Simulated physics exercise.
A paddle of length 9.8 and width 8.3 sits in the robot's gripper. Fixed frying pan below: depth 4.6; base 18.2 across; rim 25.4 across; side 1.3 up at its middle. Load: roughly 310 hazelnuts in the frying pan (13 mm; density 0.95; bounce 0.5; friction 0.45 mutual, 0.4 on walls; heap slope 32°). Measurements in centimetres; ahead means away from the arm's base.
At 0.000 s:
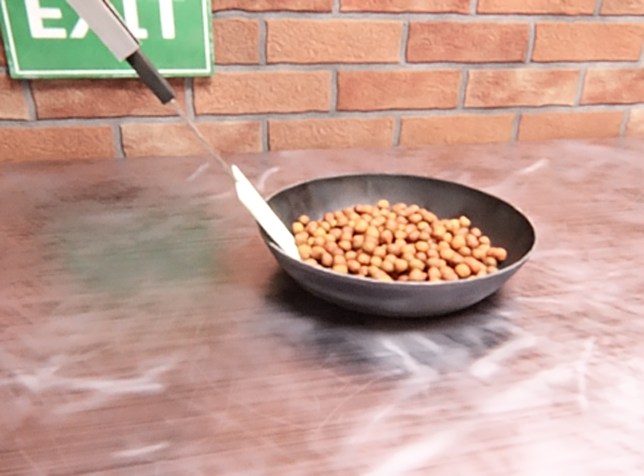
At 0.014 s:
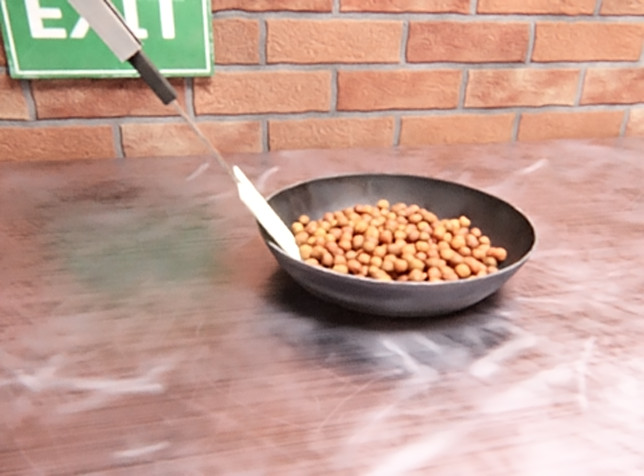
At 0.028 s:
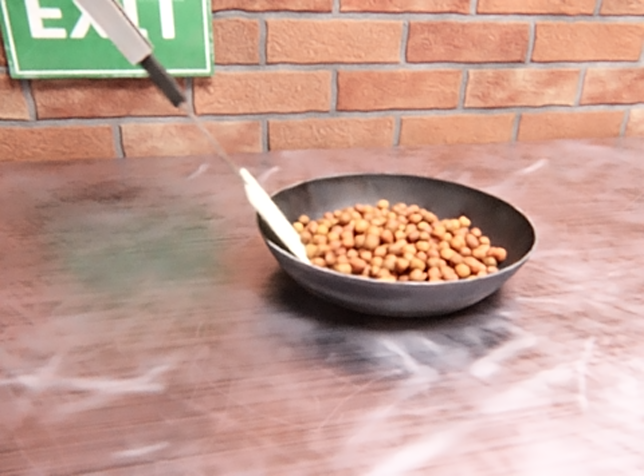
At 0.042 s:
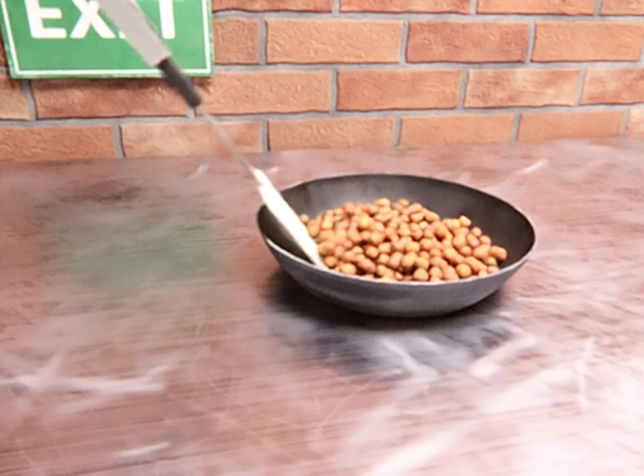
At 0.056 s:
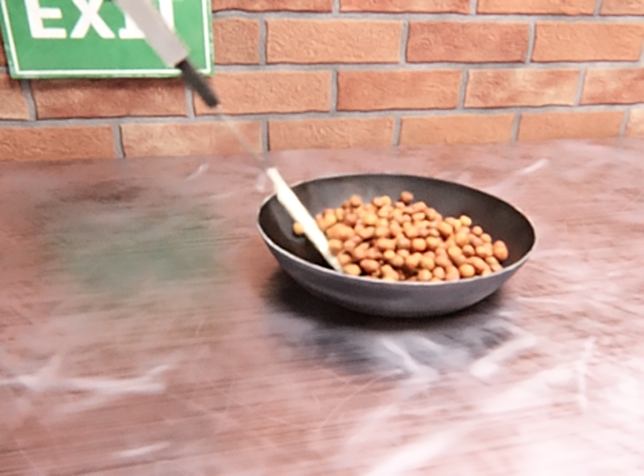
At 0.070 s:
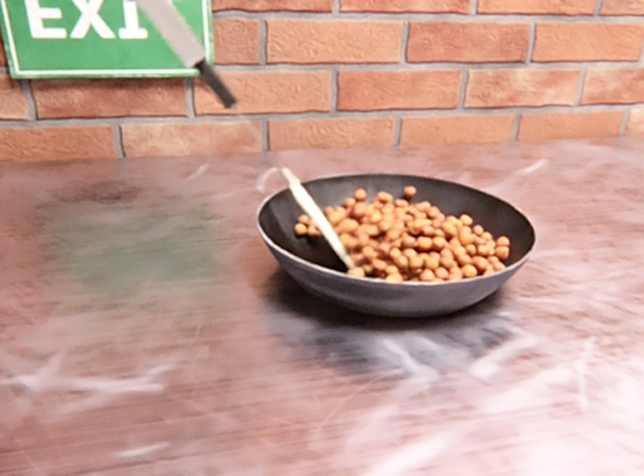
We see a pale paddle on a metal arm at the left edge of a dark frying pan full of brown nuts; it moves right into the heap, pushing nuts aside and slightly raising the top of the pile.
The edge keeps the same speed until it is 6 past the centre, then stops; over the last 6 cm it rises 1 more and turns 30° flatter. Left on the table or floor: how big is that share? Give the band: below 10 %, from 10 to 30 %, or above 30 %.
Below 10 %.
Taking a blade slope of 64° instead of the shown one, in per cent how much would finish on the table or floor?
Then roughly 0 percent.
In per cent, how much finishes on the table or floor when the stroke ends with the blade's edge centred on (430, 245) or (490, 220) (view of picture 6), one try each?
Respectively some 0 and 40 percent end on the table or floor.
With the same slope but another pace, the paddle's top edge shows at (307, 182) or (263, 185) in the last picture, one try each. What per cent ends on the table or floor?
Estimates: About 5 %, about 0 %.
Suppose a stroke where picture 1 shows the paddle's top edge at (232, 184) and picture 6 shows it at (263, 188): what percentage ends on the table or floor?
0 per cent.
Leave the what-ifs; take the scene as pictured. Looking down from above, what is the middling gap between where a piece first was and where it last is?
About 4 cm.
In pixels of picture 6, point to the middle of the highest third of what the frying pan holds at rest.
Near (469, 224).
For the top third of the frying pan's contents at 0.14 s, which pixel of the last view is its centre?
It is centred close to (428, 226).
By 0.10 s, sloping 54°, highest piece 6 above the table; 311 in the frying pan.
By 0.14 s, sloping 43°, highest piece 6 above the table; 311 in the frying pan.
By 0.36 s, sloping 25°, highest piece 5 above the table; 306 in the frying pan, 5 on the table or floor.
By 1.41 s, sloping 25°, highest piece 5 above the table; 306 in the frying pan, 5 on the table or floor.
Final count, 306 in the frying pan, 5 on the table or floor. That is 2 % on the table or floor.
